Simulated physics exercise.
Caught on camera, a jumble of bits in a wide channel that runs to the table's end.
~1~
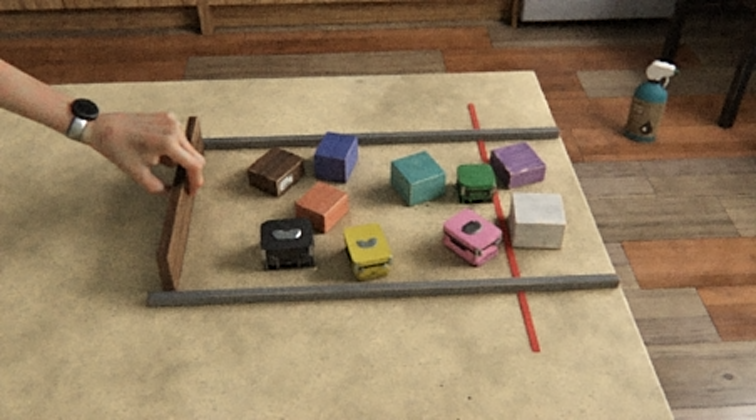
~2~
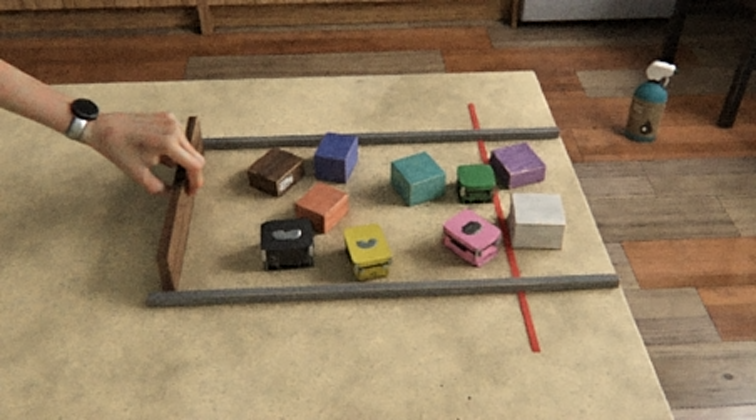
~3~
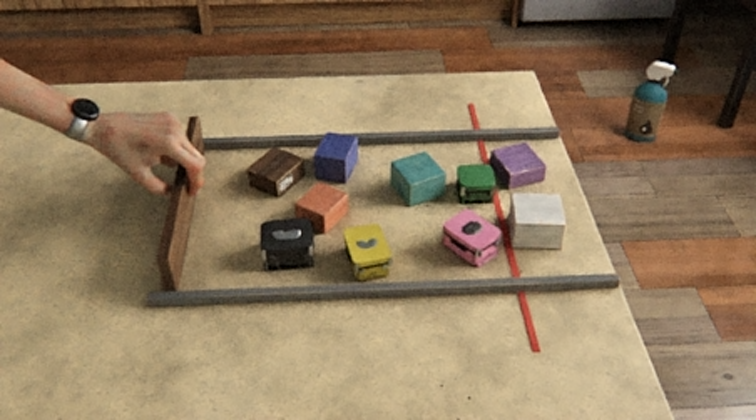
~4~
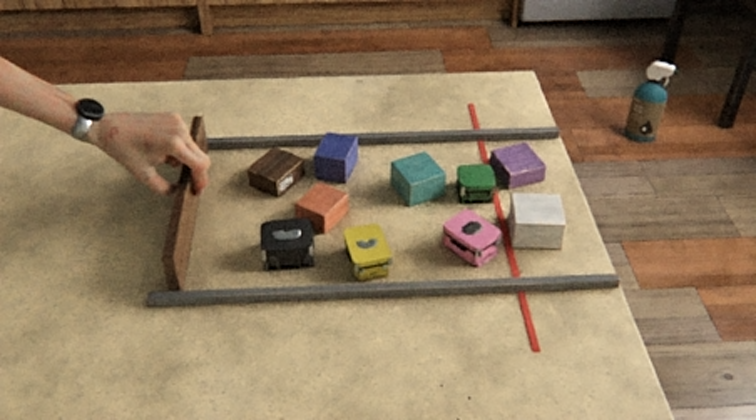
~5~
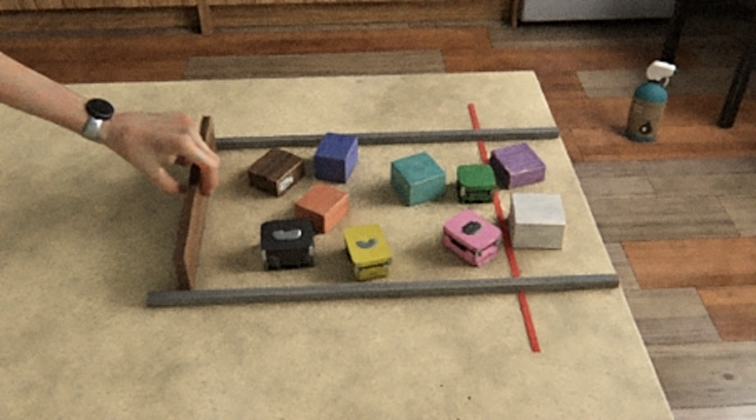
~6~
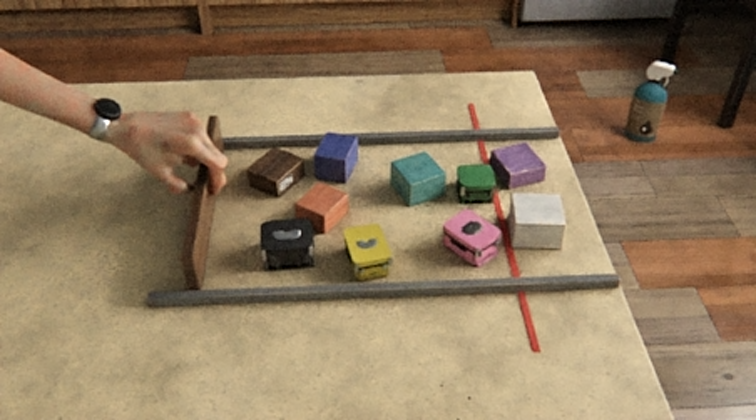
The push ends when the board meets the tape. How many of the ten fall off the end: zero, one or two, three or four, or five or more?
As it turns out, the number that fall off is three or four.
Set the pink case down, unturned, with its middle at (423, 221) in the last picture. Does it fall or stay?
Then it is kept.
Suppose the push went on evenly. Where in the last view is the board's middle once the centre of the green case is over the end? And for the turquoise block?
For the green case at (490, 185), for the turquoise block at (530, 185).
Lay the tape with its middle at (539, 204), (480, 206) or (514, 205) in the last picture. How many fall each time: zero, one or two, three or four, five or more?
In that order: 5 or more; 1 or 2; three or four.
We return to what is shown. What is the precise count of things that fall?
It comes to 4.
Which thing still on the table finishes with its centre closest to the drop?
The yellow case ends nearest.
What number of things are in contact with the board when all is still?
The number is 3.
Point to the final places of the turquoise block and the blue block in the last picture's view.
The turquoise block at (549, 178), the blue block at (538, 143).
Soon after, none off yet; purple block at rest near (517, 165); white block at rest near (536, 221); green case at rest near (475, 185).
In the end, the number that fall off is three or four; gone, pink case, green case, white block and purple block.
